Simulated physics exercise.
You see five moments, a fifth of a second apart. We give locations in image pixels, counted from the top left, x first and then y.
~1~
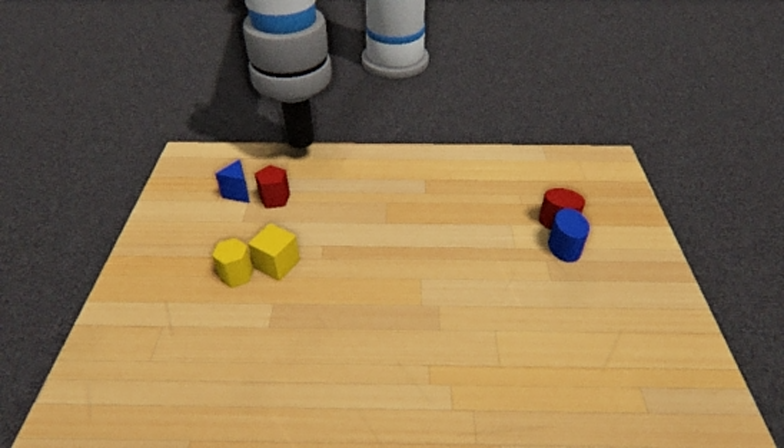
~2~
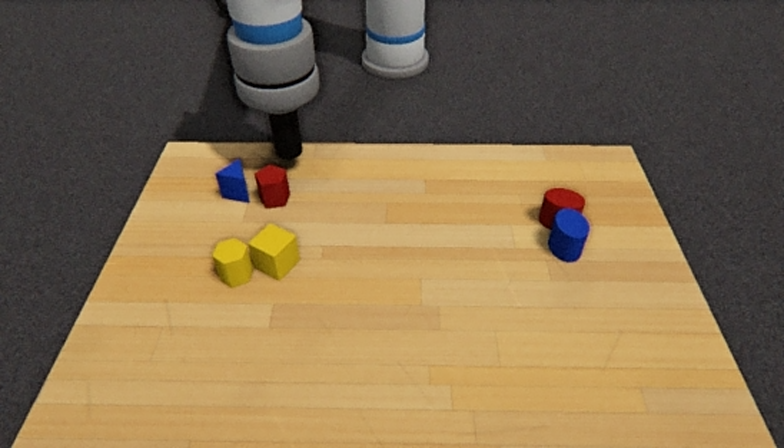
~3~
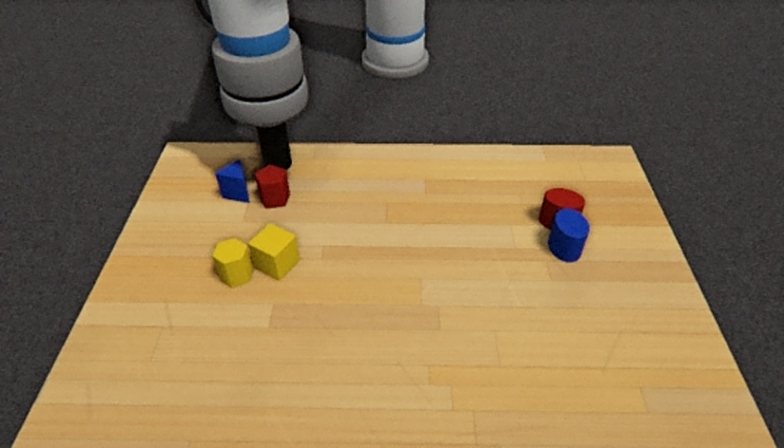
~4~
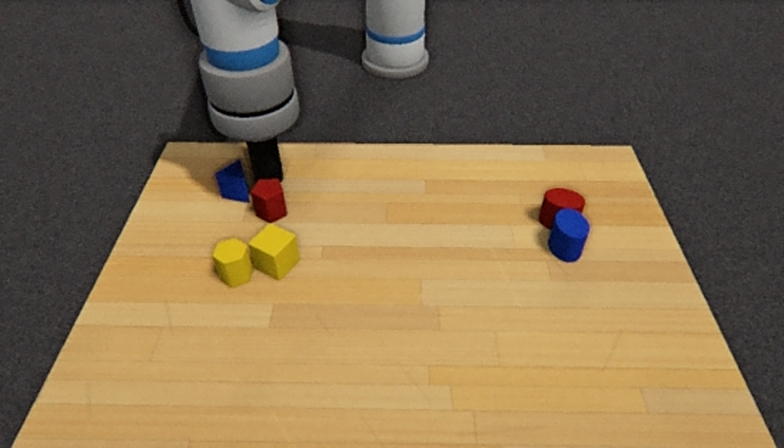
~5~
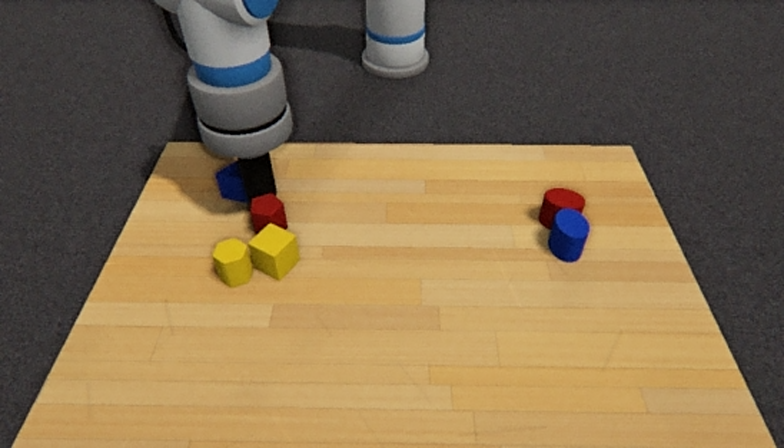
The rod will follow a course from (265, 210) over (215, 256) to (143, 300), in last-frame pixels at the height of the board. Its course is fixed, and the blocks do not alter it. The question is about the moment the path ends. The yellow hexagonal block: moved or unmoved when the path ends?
Once the path is done, it remains where it sat before.
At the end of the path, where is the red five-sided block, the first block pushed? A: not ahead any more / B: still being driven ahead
My pick is A.
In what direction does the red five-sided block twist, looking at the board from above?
The block spins anticlockwise.
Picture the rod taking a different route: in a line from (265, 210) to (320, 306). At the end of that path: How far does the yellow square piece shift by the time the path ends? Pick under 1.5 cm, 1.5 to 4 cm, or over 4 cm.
My estimate: Beyond 4 cm.
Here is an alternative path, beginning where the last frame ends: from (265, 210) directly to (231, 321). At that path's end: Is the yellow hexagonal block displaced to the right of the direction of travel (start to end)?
Going by the path, yes.
What follows on the original path. One third of the way, rod at (229, 226); red five-sided block at (263, 215), turned 35° anticlockwise.
Two thirds of the way, rod at (188, 257); red five-sided block at (263, 215), turned 35° anticlockwise.
At the end, rod at (136, 286); yellow hexagonal block in place; red five-sided block at (263, 215), turned 35° anticlockwise.
